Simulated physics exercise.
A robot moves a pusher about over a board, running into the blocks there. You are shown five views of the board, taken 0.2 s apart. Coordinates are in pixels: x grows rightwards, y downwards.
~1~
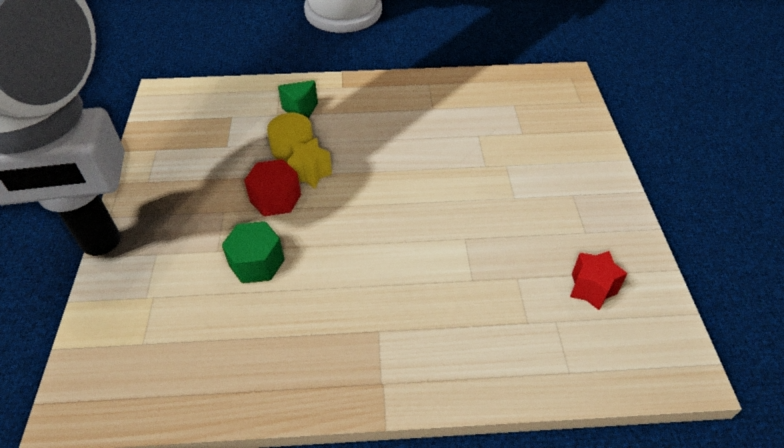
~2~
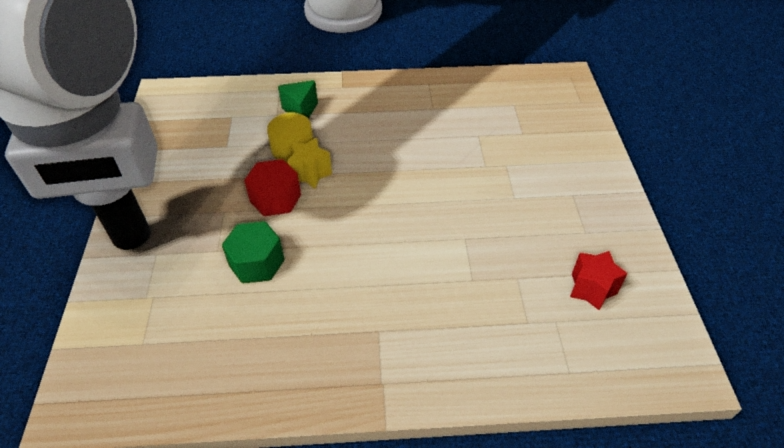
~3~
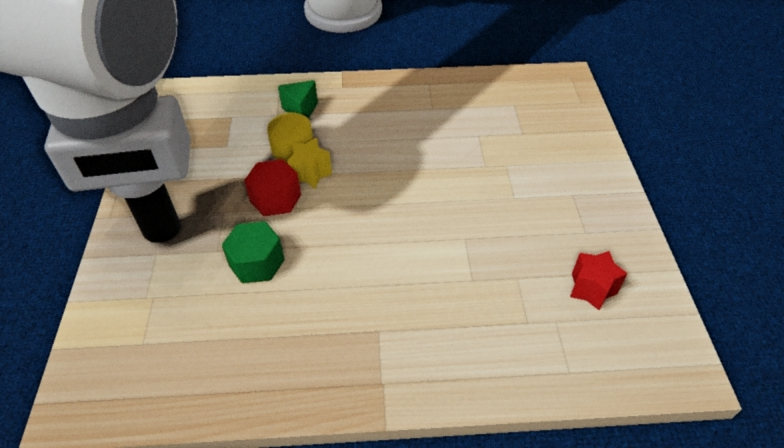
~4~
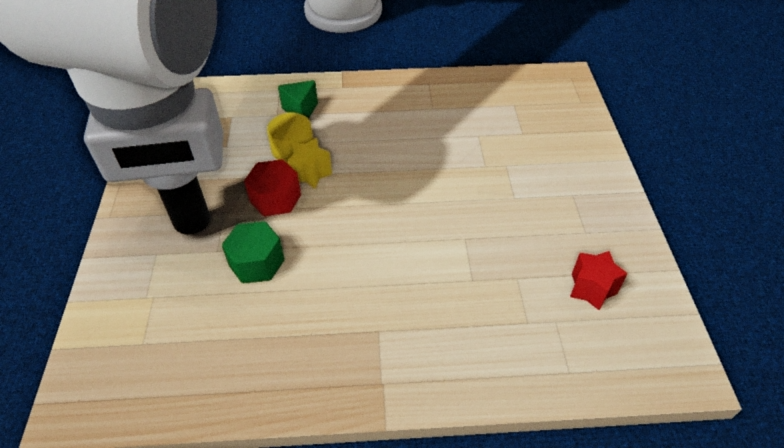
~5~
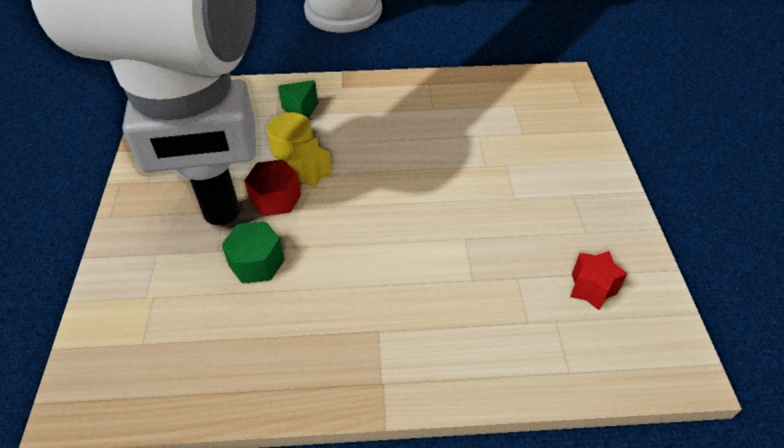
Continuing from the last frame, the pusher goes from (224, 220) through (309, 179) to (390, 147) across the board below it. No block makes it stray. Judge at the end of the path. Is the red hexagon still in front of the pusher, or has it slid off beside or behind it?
It is off to the side or behind.
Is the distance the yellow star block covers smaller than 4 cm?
No, that is not how it ends up.
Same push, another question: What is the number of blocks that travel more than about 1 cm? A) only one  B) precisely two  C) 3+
The one that fits is B, precisely two.
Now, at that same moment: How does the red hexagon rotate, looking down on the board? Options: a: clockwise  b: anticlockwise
Answer: A.
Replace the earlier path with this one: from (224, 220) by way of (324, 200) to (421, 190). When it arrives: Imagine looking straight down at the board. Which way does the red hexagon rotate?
Overhead view: Anti-clockwise.
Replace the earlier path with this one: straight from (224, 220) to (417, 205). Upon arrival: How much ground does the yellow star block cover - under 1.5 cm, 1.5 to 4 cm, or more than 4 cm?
The answer here is from 1.5 to 4 cm.
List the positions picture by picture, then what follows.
Lower end of the pusher (101, 241), tops of blocks, red hexagon (271, 176), yellow cylinder (289, 126), yellow star block (307, 151), in the first frame.
Pusher (132, 236), blocks as before, in the second frame.
Pusher (162, 229), blocks as before, in the third frame.
Pusher (192, 221), blocks as before, in the fourth frame.
Pusher (222, 212), red hexagon (271, 176), yellow cylinder (289, 126), yellow star block (307, 151), in the fifth frame.
The first path, step by step. One third of the way, pusher (281, 183); red hexagon (318, 160), turned 20° clockwise; yellow star block (345, 135), turned 45° anticlockwise.
Two thirds of the way, pusher (337, 159); red hexagon (375, 149), turned 55° clockwise; yellow star block (370, 123), turned 100° anticlockwise.
At the end, pusher (390, 139); red hexagon (405, 150), turned 95° clockwise; yellow cylinder not moved; yellow star block (400, 106), turned 145° anticlockwise.
